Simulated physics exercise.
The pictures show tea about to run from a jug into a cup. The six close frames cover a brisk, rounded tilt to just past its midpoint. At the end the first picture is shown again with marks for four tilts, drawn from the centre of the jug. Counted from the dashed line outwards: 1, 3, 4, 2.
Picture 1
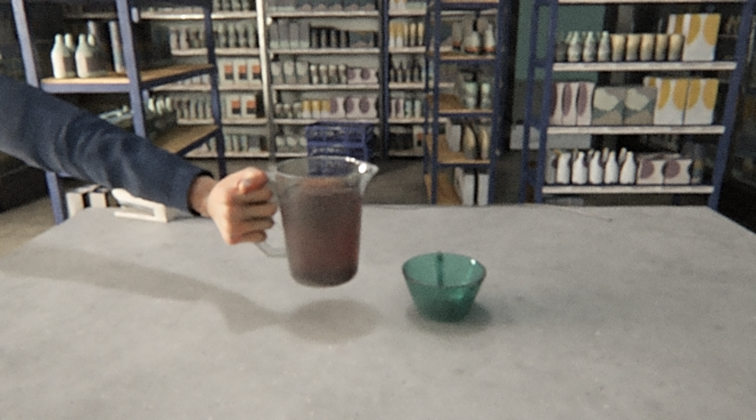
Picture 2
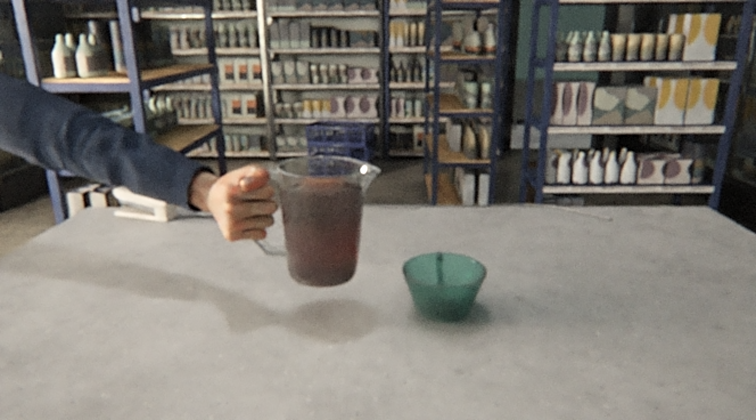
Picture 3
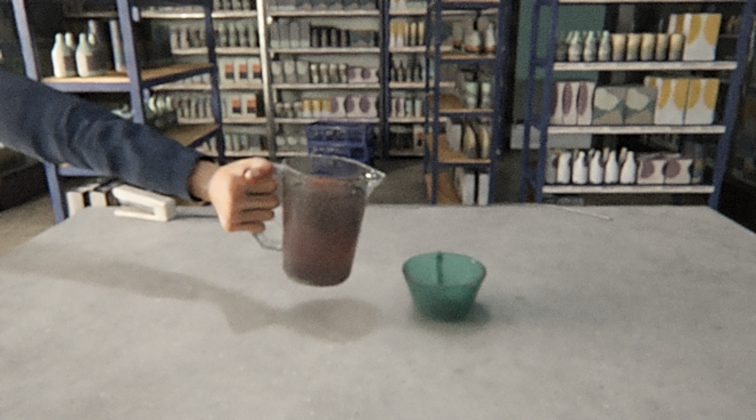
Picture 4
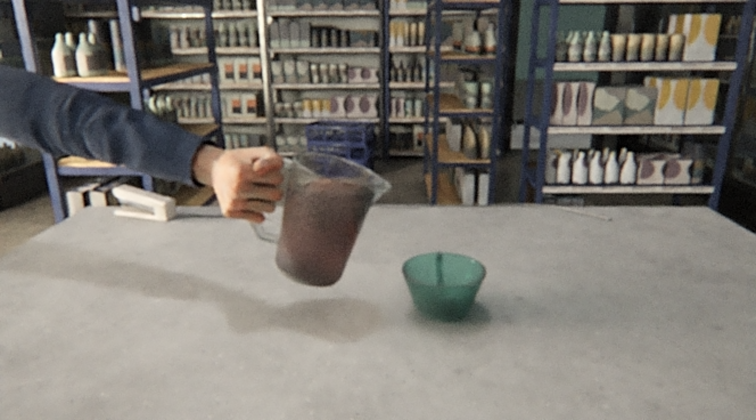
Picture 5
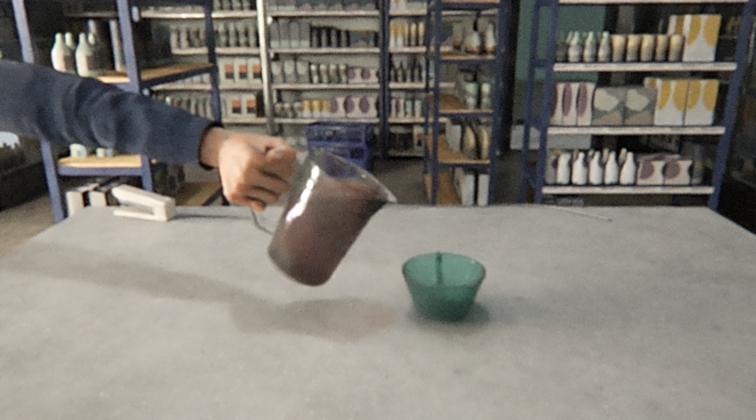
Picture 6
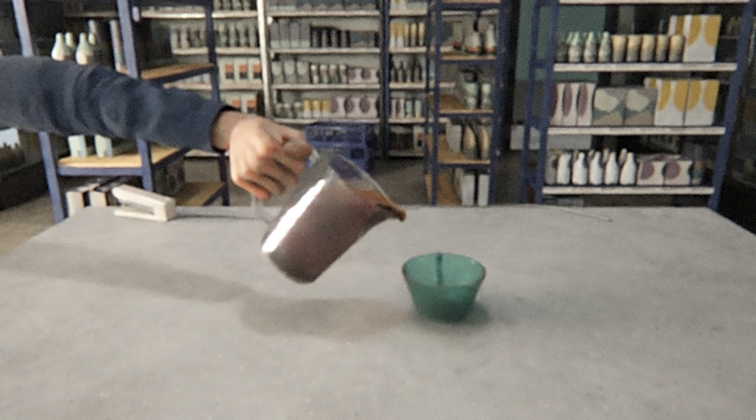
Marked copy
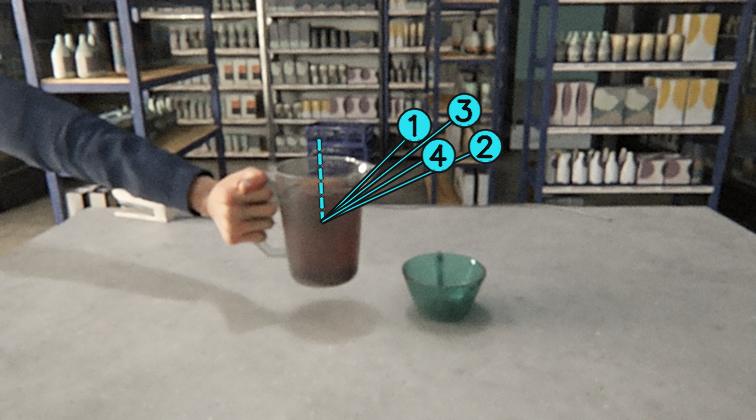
The video shows a hand holding a clear jug of dark tea beside a green cup on a gray table, with stocked shelves behind. The hand tilts the jug steadily rightward until tea reaches over its lip.
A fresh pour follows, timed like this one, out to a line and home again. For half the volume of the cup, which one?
Choose 3.
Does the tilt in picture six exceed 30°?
Yes, it does.
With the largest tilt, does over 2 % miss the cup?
Yes, it does.
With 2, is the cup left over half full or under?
Over.
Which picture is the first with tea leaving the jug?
In picture 6.
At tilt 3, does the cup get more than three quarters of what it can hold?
No.
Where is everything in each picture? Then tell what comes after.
Upright, lip at (376, 169); rim of the cup round (444, 268); nothing has left yet, in the first picture.
Tipped about 2°, lip at (379, 171); nothing has left yet, in the second picture.
Tipped about 8°, lip at (384, 177); nothing has left yet, in the third picture.
Tipped about 17°, lip at (391, 187); nothing has left yet, in the fourth picture.
Tipped about 29°, lip at (396, 202); nothing has left yet, in the fifth picture.
Tipped about 41°, lip at (399, 217); tea is over the lip, down to (399, 217), in the sixth picture.
In cyan, 1 at (404, 140); 2 at (470, 153); 3 at (450, 121); 4 at (421, 161).
With 1, the cup ends with about 32 % of what it can hold.
With 2, the cup ends with about 72 % of what it can hold; 10 % of the tea is spilt.
With 3, the cup ends with about 49 % of what it can hold.
With 4, the cup ends with about 61 % of what it can hold; 4 % of the tea is spilt.
